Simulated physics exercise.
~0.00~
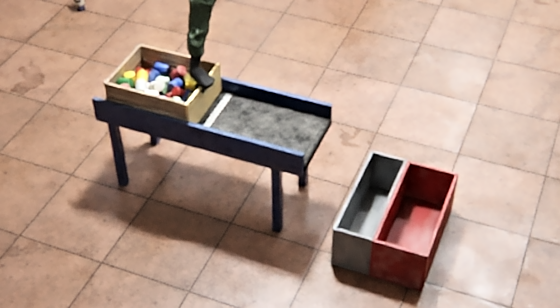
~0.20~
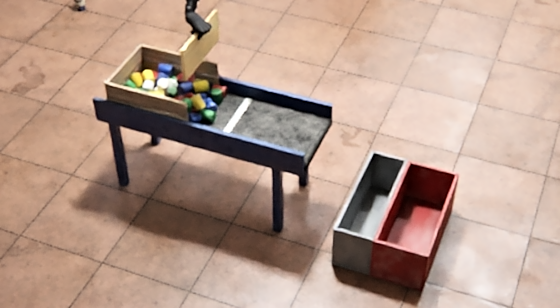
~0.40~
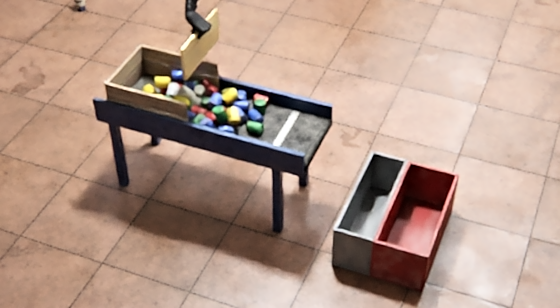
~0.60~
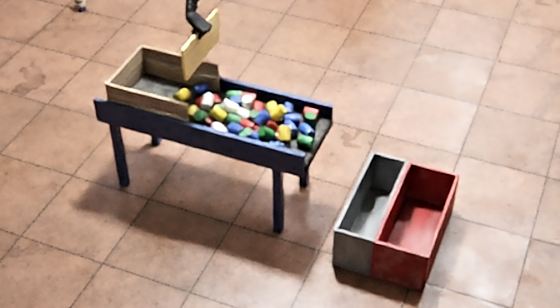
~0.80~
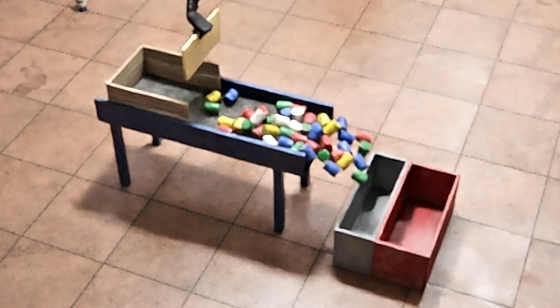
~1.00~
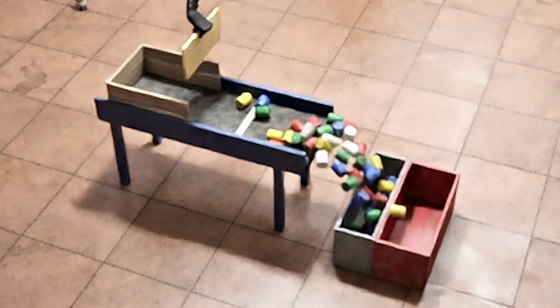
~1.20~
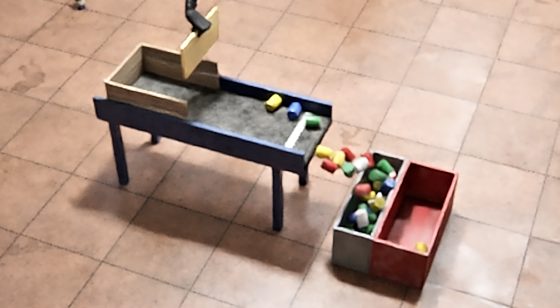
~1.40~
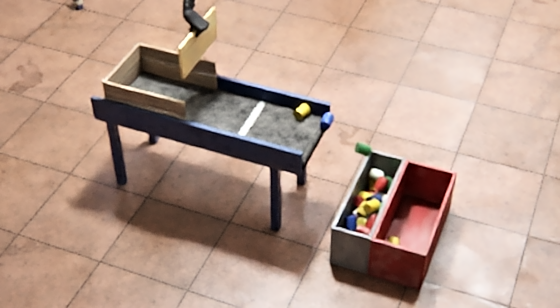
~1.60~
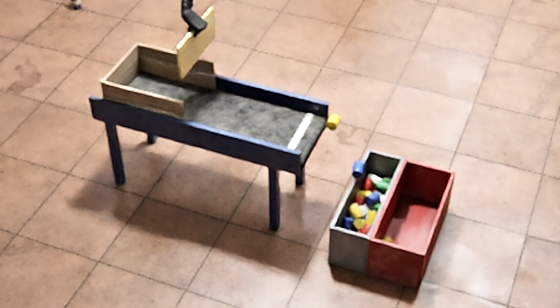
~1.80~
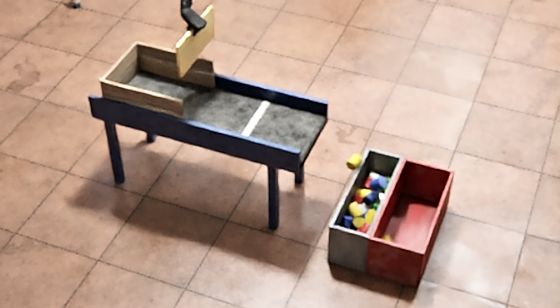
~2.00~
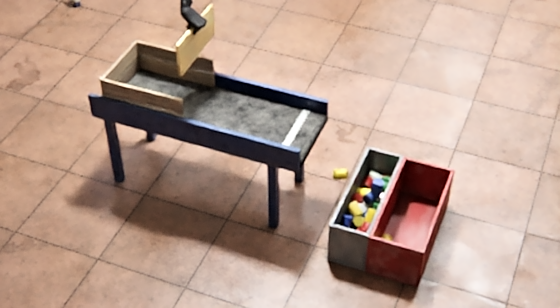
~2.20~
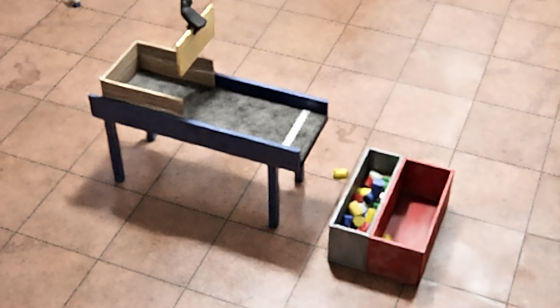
Colourful small pieces spilling from an opened wooden pen, riding a belt and dropping mostly into a grey tote, one landing on the floor.
